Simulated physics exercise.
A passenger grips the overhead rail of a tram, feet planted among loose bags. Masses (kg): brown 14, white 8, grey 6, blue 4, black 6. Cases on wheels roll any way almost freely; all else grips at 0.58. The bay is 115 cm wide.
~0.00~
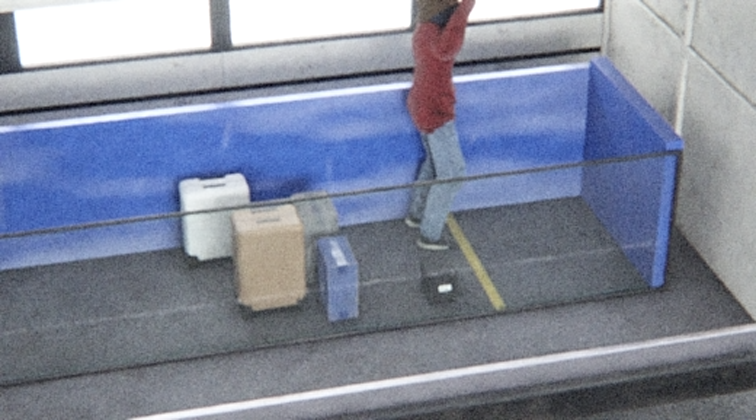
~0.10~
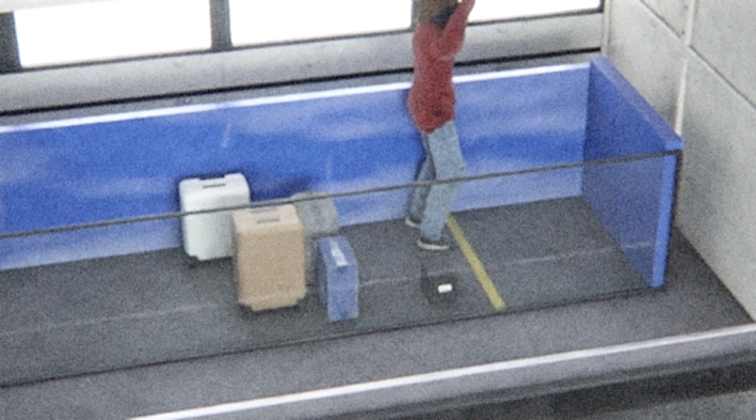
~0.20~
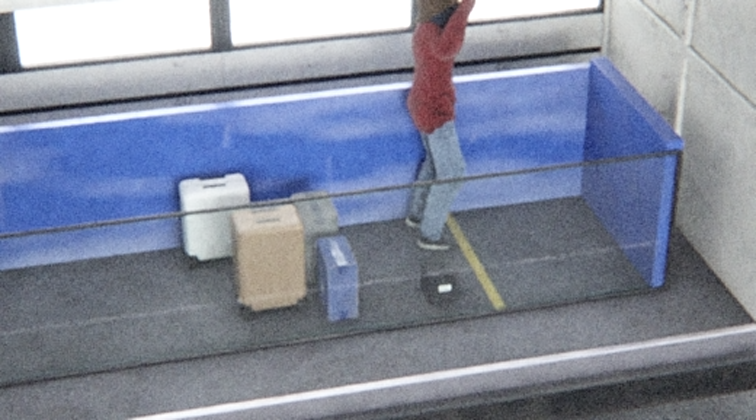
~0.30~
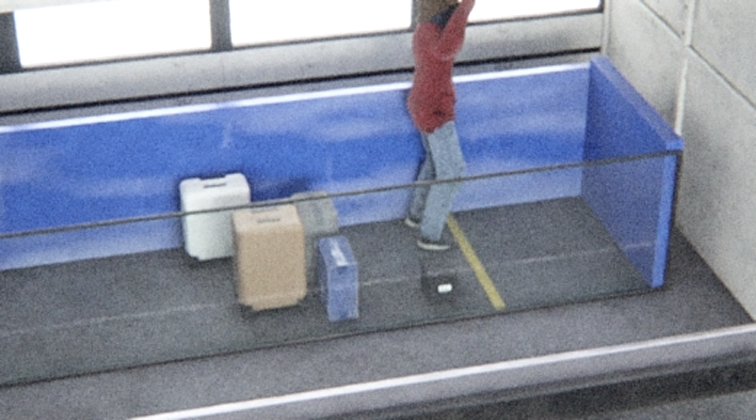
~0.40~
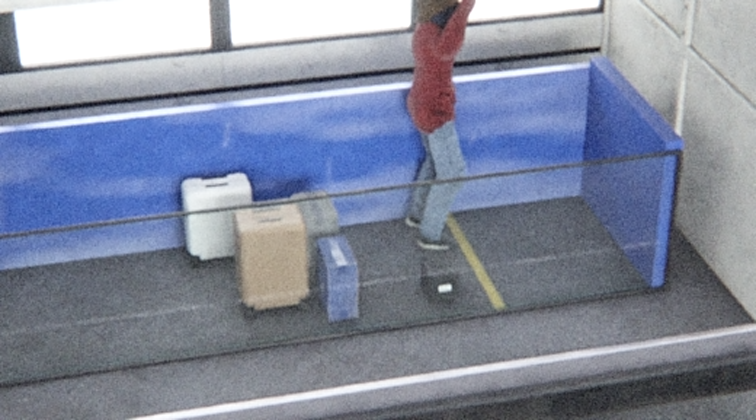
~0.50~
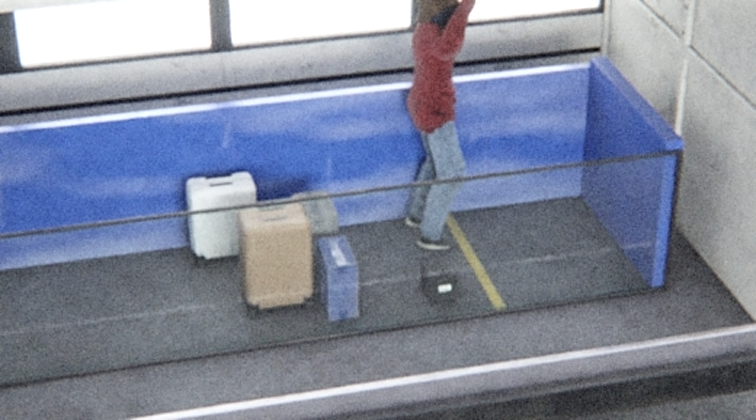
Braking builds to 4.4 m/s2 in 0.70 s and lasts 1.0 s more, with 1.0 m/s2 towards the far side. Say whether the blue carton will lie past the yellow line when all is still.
The blue carton gets past the yellow line.
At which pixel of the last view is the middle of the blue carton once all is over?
Around (582, 241).
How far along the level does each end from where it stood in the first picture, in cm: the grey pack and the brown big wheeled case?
Moved: Grey pack 60, brown big wheeled case 190.
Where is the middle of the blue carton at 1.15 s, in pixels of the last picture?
Near (421, 265).
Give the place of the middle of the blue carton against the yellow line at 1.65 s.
Some 40 cm past it.
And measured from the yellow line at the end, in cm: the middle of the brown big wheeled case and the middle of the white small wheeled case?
Brown big wheeled case 60 past, white small wheeled case 40 short.
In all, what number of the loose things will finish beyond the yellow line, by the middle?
3 of them.
After 0.75 s the blue carton is 82 cm short of the yellow line, tilted 0°, near (350, 276) in the last picture's view; the brown big wheeled case 108 cm short of the yellow line, tilted 0°.
After 1.15 s the blue carton is 40 cm short of the yellow line, tilted 0°, near (421, 265) in the last picture's view.
After 1.65 s the blue carton is 41 cm past the yellow line, tilted 0°, near (552, 244) in the last picture's view.
When all is still (2.6 s), brown big wheeled case crosses the yellow line; white small wheeled case stops short of the yellow line; grey pack stops short of the yellow line; blue carton crosses the yellow line; black tub crosses the yellow line.
